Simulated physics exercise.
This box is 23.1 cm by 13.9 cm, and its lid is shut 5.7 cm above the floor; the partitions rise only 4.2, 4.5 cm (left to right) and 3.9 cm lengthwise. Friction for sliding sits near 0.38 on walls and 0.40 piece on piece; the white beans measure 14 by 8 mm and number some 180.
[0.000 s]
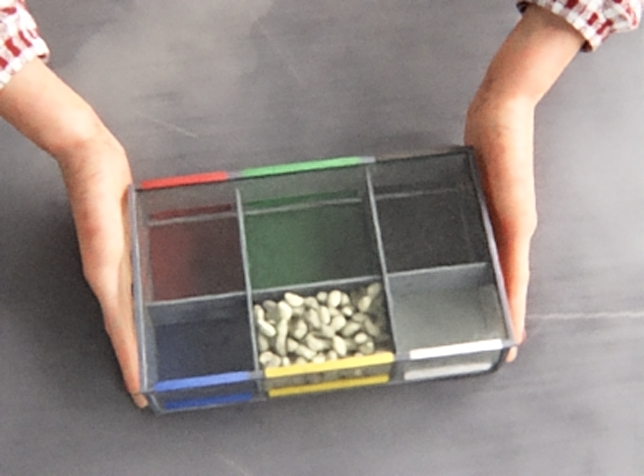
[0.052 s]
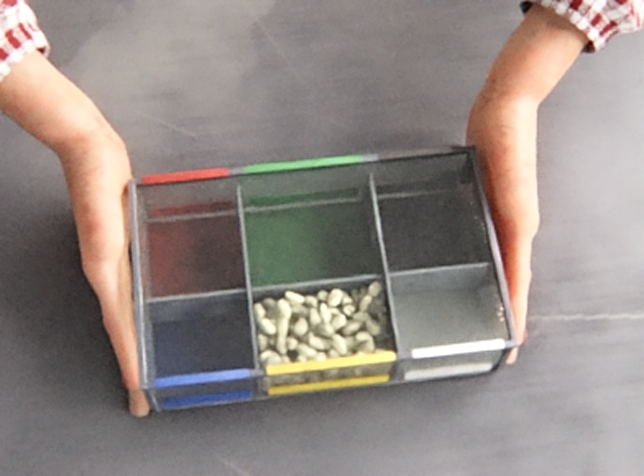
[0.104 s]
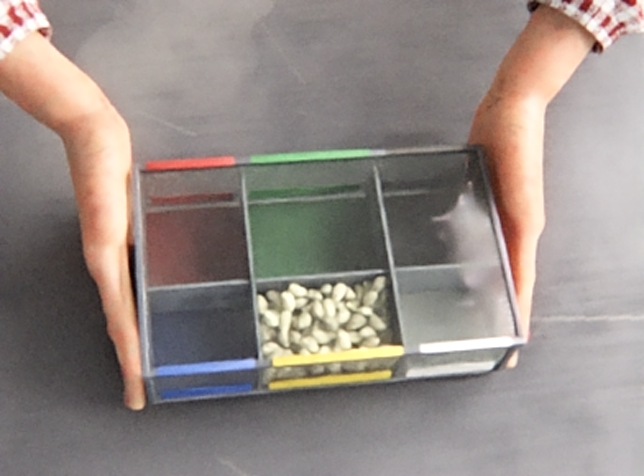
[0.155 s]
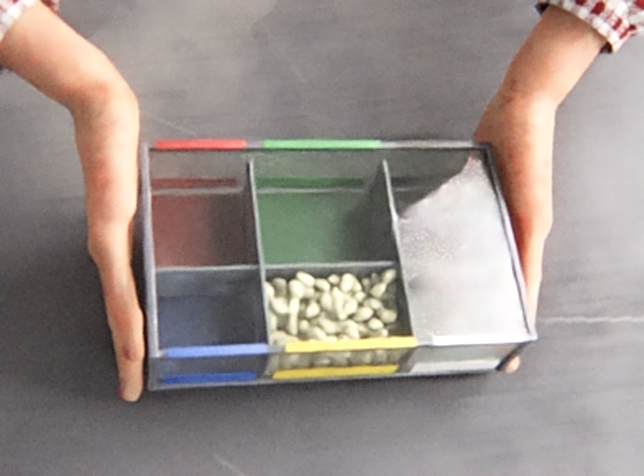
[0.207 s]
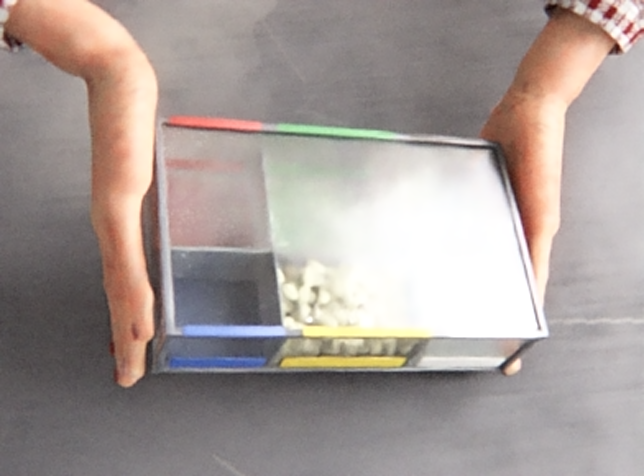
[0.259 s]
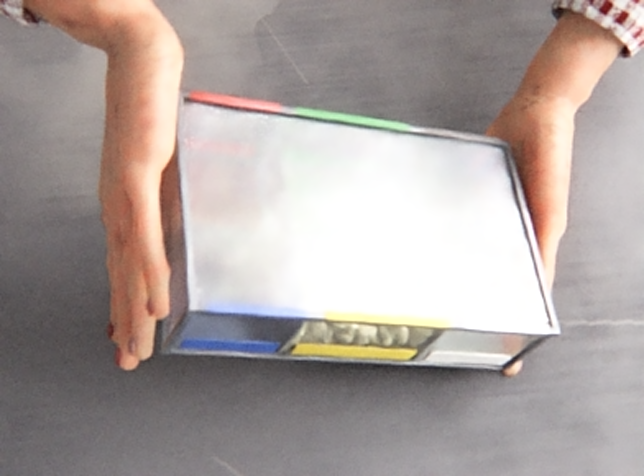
Clear lidded box with coloured compartments tilting between two hands, white beans in the yellow section, glare spreading leftward across the lid.
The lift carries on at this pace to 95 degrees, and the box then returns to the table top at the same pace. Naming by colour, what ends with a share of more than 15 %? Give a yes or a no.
Red compartment - no; blue compartment - no; green compartment - no; yellow compartment - yes; white compartment - no; black compartment - no.
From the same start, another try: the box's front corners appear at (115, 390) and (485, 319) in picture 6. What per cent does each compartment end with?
By the end, red has 5%, blue has 10%, green has 0%, yellow has 85%, white has 0% and black has 0%.
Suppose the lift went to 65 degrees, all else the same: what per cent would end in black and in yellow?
The black compartment would hold 5 per cent, the yellow one 90 per cent.
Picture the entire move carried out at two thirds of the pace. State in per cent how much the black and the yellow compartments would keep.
The black compartment would end with 5 per cent and the yellow compartment with 90 per cent.
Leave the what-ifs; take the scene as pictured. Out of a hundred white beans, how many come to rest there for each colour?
Red 0 / blue 0 / green 0 / yellow 85 / white 5 / black 10, all in percent.
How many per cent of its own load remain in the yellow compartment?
Around 90 per cent of it.
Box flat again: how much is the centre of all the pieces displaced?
I'd say close to 2.5 cm in total.
After 0.96 s, tilt 94 degrees; yellow 90 %, white 5 %, black 5 %.
After 1.43 s, tilt 39 degrees; yellow 85 %, white 5 %, black 10 %.
After 1.97 s, tilt 0 degrees; yellow 85 %, white 5 %, black 10 %.
By 2.4 s all is still; red 0 %, blue 0 %, green 0 %, yellow 85 %, white 5 %, black 10 %.
